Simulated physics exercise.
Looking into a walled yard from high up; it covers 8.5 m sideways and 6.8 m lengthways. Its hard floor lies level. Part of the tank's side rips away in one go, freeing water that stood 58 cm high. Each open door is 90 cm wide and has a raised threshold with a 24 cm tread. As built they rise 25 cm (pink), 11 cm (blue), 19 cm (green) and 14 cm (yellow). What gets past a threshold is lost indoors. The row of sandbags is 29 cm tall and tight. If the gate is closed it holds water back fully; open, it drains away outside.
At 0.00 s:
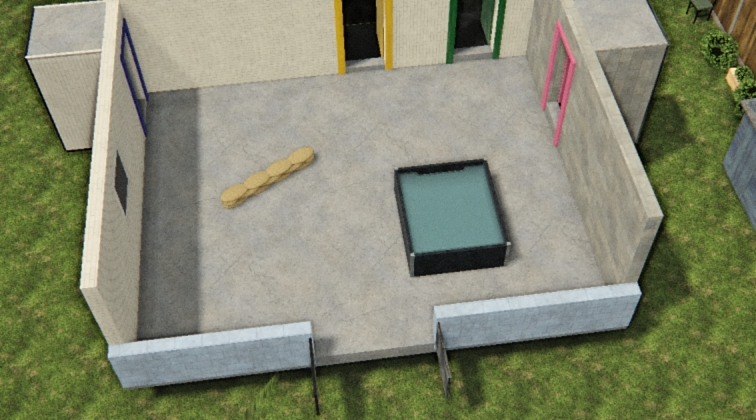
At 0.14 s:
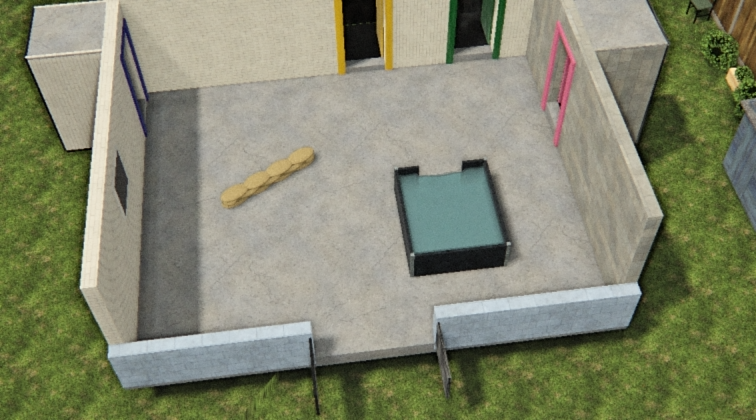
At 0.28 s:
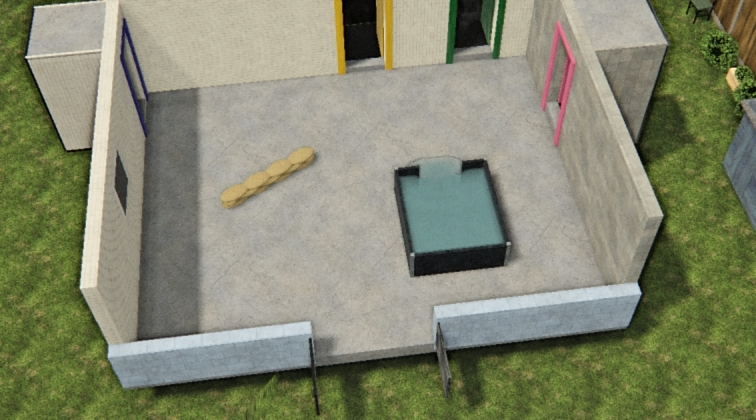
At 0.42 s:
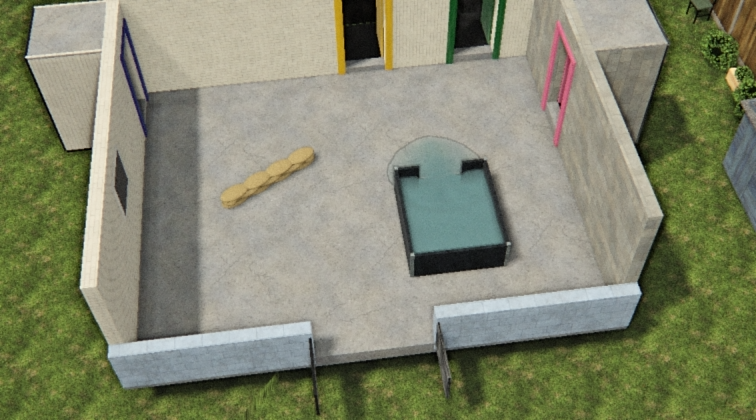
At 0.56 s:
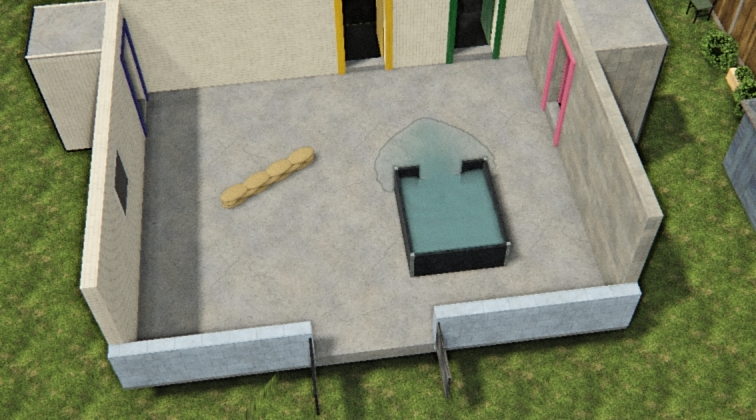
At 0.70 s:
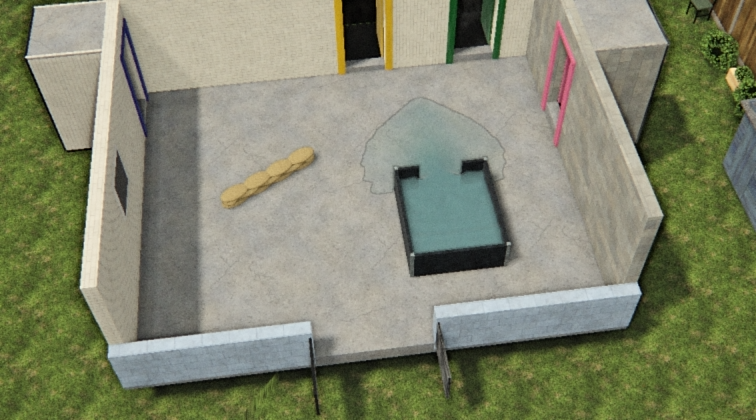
A walled yard with a level grey floor and grass around it is seen from high up by a still camera. A dark-sided tank of blue-green water stands right of centre, with a tan, rounded, log-like object to its left, yellow and green doorways behind, a blue one left and a pink one right. Part of the tank's far side opens, and water pours out, fanning thinly across the floor.
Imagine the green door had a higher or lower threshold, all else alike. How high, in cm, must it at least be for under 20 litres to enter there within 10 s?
It would have to be roughly 12 cm high.
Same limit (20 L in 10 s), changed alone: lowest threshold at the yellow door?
Roughly 13.0 cm at yellow.
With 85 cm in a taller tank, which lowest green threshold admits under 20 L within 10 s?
About 20 cm.
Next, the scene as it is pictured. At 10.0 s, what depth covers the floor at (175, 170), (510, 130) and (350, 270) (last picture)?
About 6, 4 and 0 cm.
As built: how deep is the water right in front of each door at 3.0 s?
Depths in cm: Pink 3, blue 0, green 15, yellow 16.
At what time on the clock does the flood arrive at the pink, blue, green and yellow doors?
Arrival: Pink 2.2 s, blue 4.0 s, green 1.6 s, yellow 1.4 s.
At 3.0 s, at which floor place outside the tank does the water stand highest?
Near (518, 60).
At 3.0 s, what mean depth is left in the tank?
About 28 cm.
After 1.4 s water covers 20 % of the floor, deepest (30 cm) near (441, 180); it has not reached the green door.
After 3.0 s water covers 30 % of the floor, deepest (24 cm) near (518, 60); 15 cm at the green door, 0 litres in over its 19 cm threshold.
After 10.0 s water covers 70 % of the floor, deepest (8 cm) near (580, 304); 7 cm at the green door, 0 litres in over its 19 cm threshold.
At the green door as built, the water arrived by 1.6 s and peaked near 18 cm at 2.4 s.
With a threshold of 10 cm, 41 litres would have come in within the 10 s; with 14 cm, 9 litres. So under 20 litres takes about 12 cm.
